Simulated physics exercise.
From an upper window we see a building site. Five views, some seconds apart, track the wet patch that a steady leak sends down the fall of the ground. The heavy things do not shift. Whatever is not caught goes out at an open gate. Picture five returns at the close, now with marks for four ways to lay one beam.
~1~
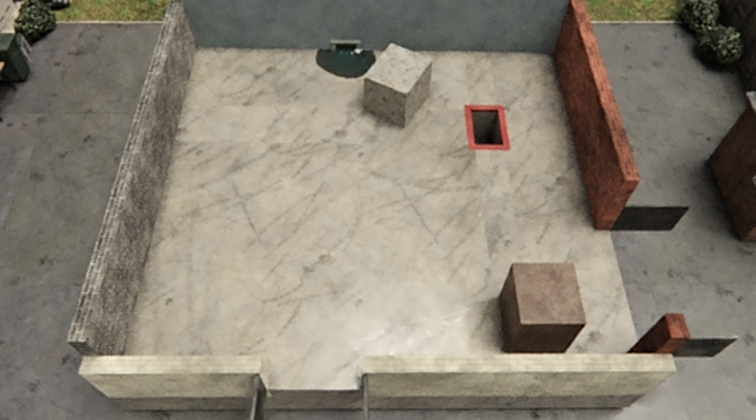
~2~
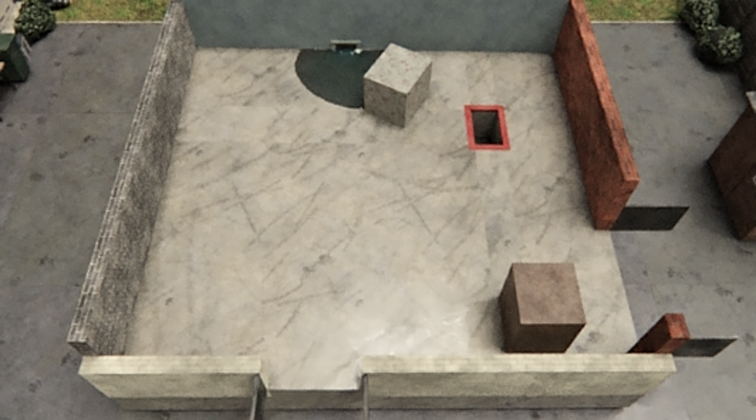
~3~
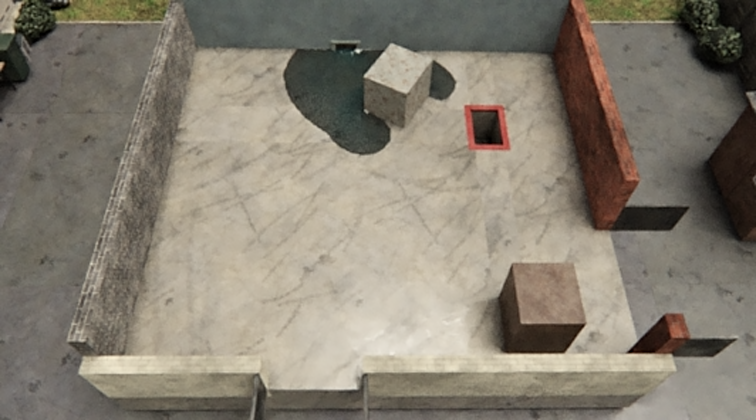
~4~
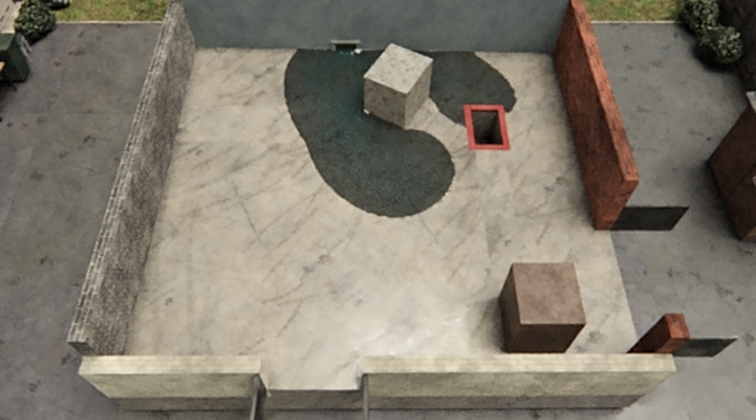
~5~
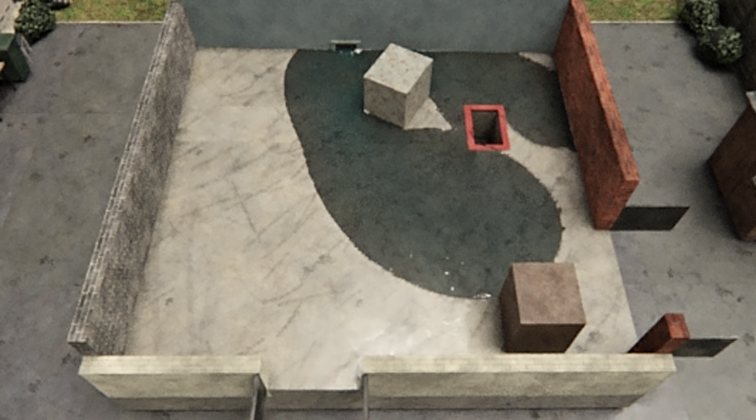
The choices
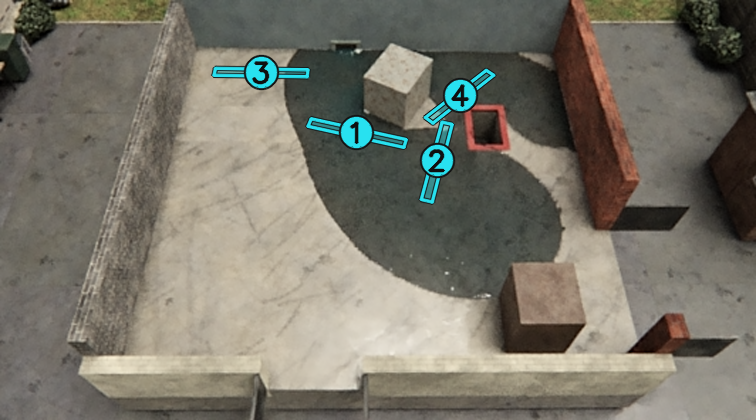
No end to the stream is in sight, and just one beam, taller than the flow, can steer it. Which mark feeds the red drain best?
Take 1.
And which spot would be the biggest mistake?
That is spot 4.
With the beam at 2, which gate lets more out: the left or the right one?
The right gate.
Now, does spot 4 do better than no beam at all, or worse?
Worse.
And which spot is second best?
2 it is.
On the marked copy, 1 from (309, 122) to (405, 143); 2 from (426, 200) to (447, 123); 3 from (214, 71) to (307, 73); 4 from (429, 120) to (489, 72).
Choosing 1, about 28 % of the stream goes into the red drain, about 71 % out by the gates.
Choosing 2, about 18 % of the stream goes into the red drain, about 82 % out by the gates.
Choosing 3, about 11 % of the stream goes into the red drain, about 88 % out by the gates.
Choosing 4, about 2 % of the stream goes into the red drain, about 97 % out by the gates.
